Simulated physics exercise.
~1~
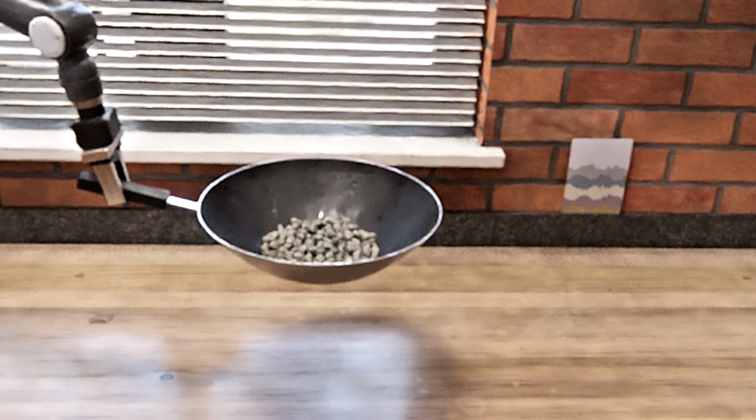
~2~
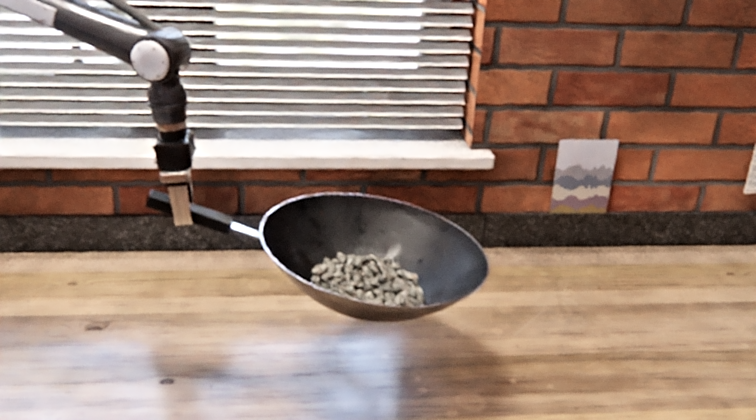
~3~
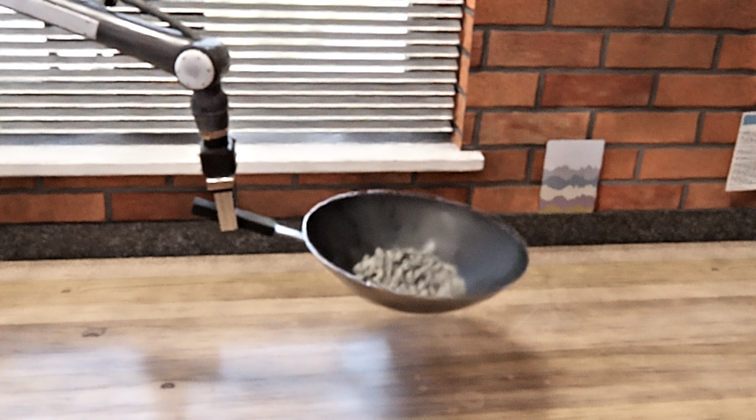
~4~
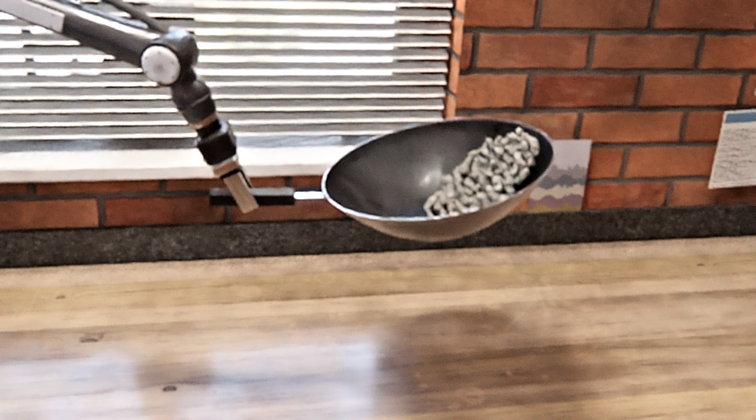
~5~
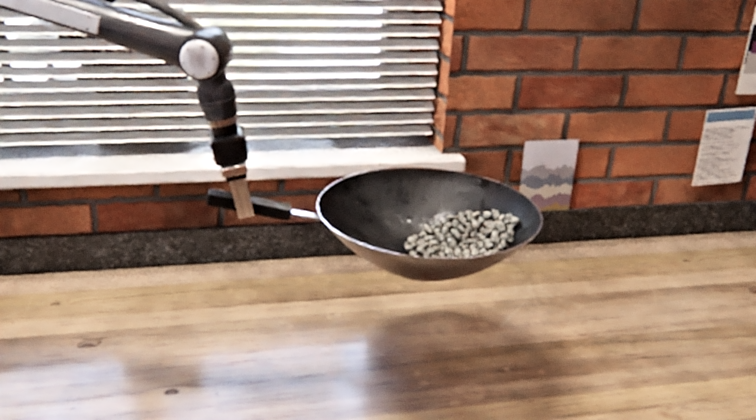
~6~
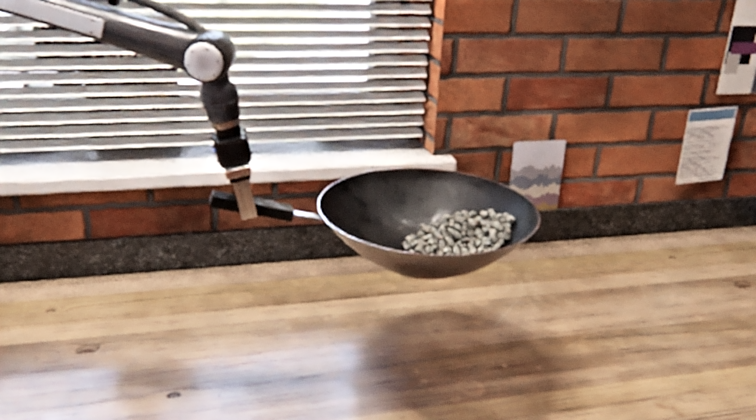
Robot arm moving a dark wok of small pebbles rightward over a wooden counter, tipping it back, then levelling and holding still.
